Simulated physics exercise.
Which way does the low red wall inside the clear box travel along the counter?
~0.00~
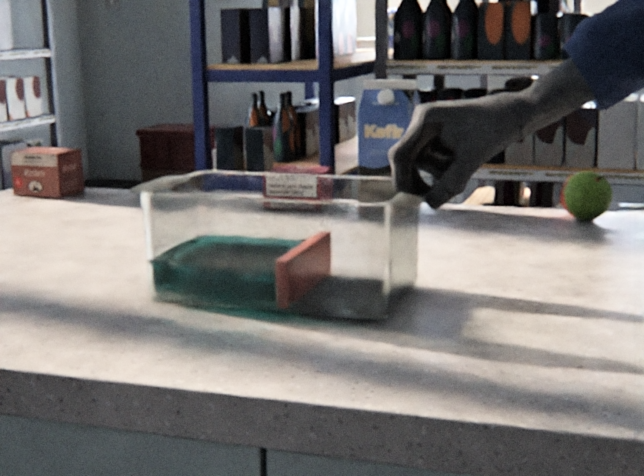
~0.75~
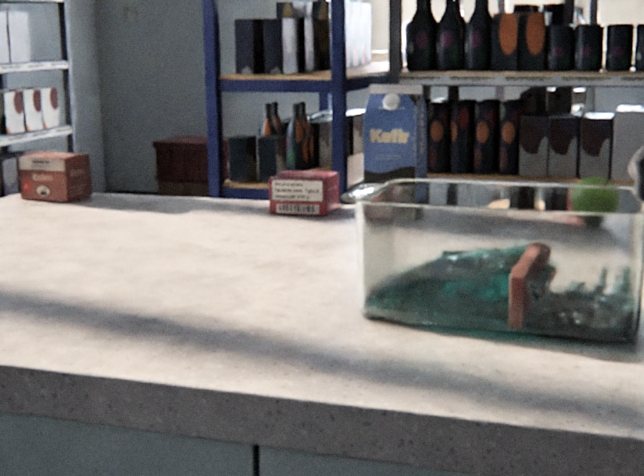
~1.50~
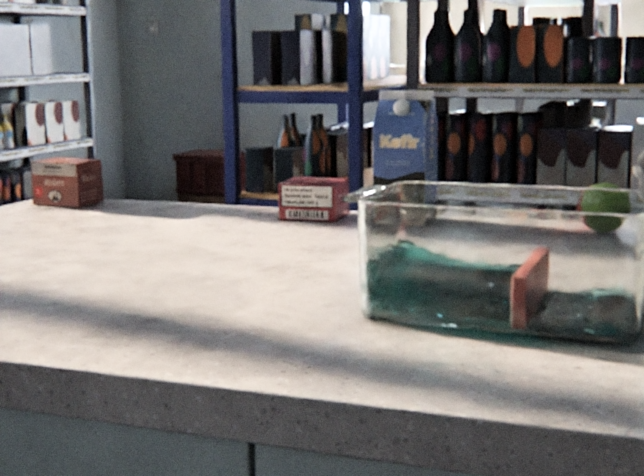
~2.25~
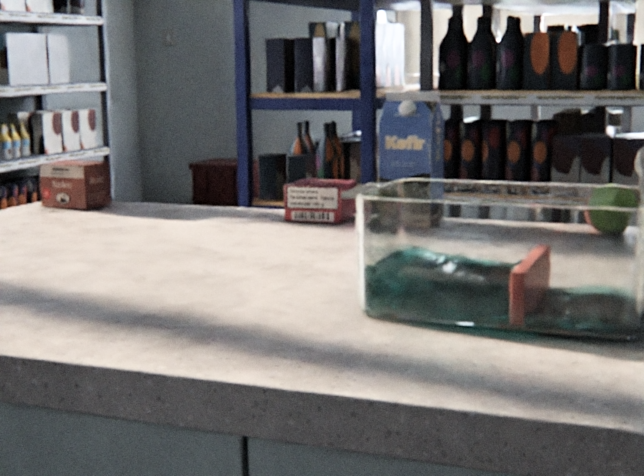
The red wall travels to the right, carried along with the clear box.
